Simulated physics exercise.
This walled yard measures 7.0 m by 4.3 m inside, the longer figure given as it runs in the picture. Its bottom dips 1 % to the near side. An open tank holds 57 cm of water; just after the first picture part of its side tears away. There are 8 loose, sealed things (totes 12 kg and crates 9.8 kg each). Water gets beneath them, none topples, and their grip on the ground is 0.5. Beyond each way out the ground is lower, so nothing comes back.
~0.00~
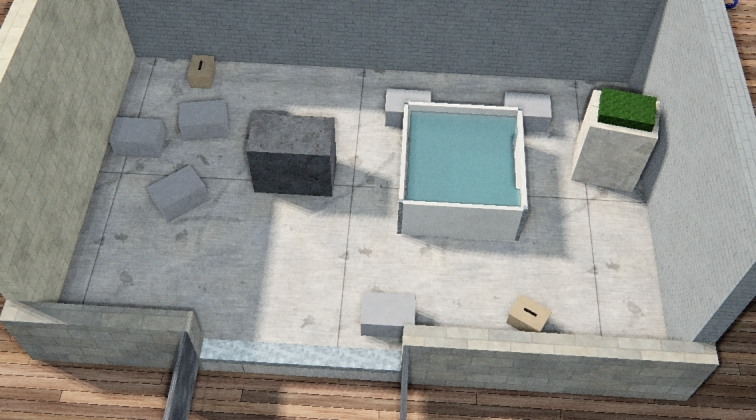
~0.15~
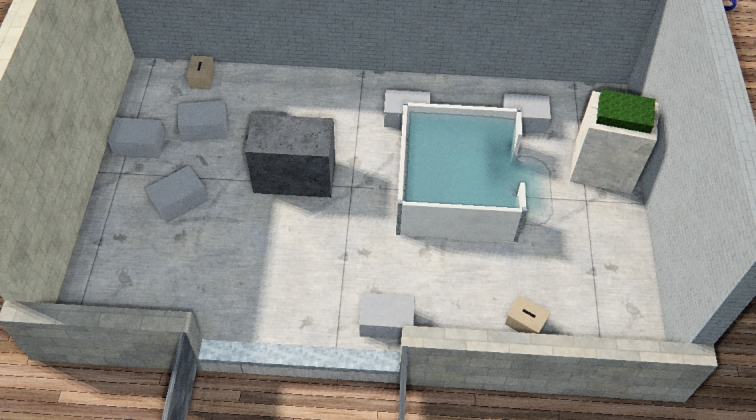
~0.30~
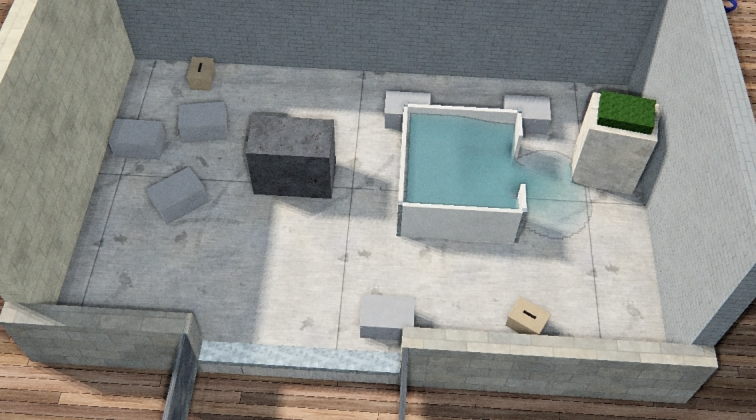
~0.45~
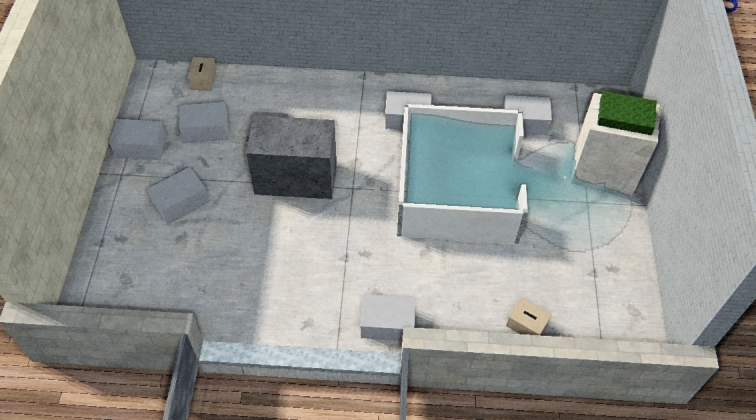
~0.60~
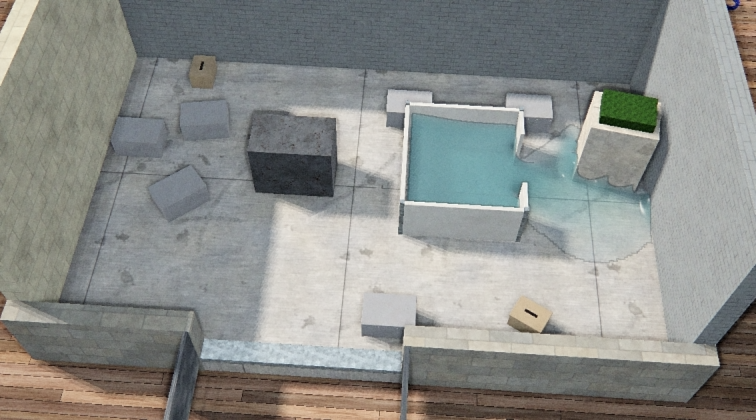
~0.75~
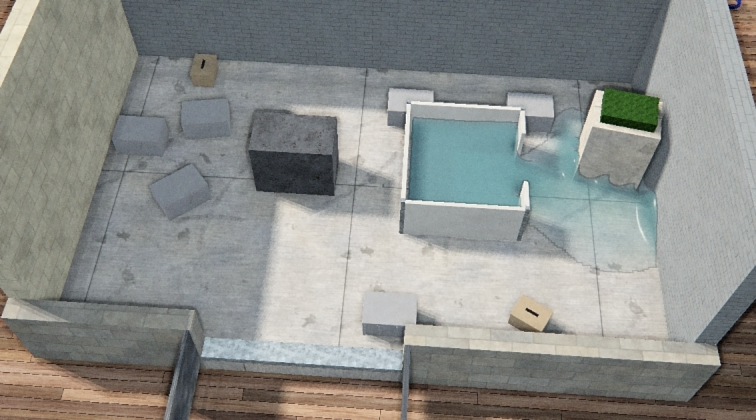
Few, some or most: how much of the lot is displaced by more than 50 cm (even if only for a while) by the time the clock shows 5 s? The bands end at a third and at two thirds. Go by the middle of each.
Share: One to two thirds.
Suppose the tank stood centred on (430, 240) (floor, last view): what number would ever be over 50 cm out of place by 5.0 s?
Then 1.
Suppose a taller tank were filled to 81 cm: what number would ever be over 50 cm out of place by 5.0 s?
Then 4.
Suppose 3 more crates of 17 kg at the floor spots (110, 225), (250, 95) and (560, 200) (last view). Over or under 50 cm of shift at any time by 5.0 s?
In that order: Less, less, past it.
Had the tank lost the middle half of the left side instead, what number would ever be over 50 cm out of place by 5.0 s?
In that case 2 of them.
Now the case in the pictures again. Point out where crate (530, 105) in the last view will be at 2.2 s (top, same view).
Around (497, 92).
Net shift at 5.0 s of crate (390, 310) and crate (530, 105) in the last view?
In turn: 140 cm, 120 cm.
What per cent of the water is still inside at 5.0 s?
About 98 per cent.
After 1.1 s 0 of 8 are over 50 cm from their spots; 0 afloat.
After 2.2 s 0 of 8 are over 50 cm from their spots; 0 afloat.
After 3.5 s 2 of 8 are over 50 cm from their spots; 0 afloat.
After 5.0 s 3 of 8 are over 50 cm from their spots, and 3 have been at some point; 1 afloat.
